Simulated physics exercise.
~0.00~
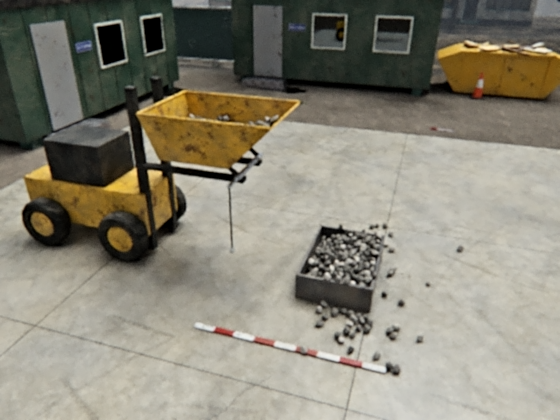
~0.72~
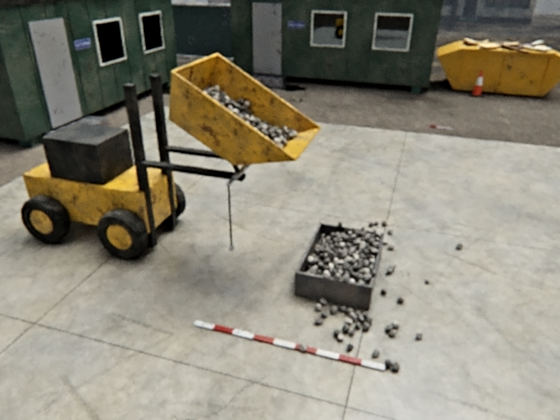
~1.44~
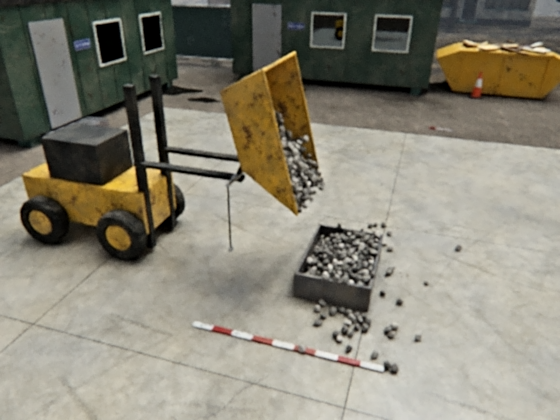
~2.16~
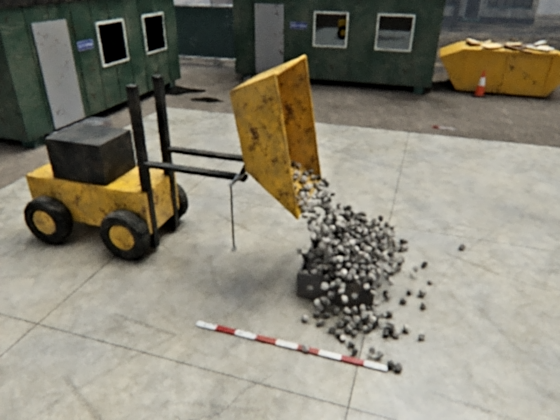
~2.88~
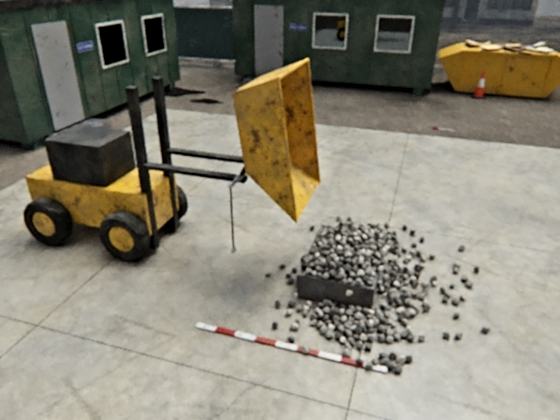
A yellow skip on a small forklift tipped steeply forward to the right and poured its grey stones onto an already filled dark bin, until the skip hung empty and the stones lay heaped over the bin and scattered across the floor around it.
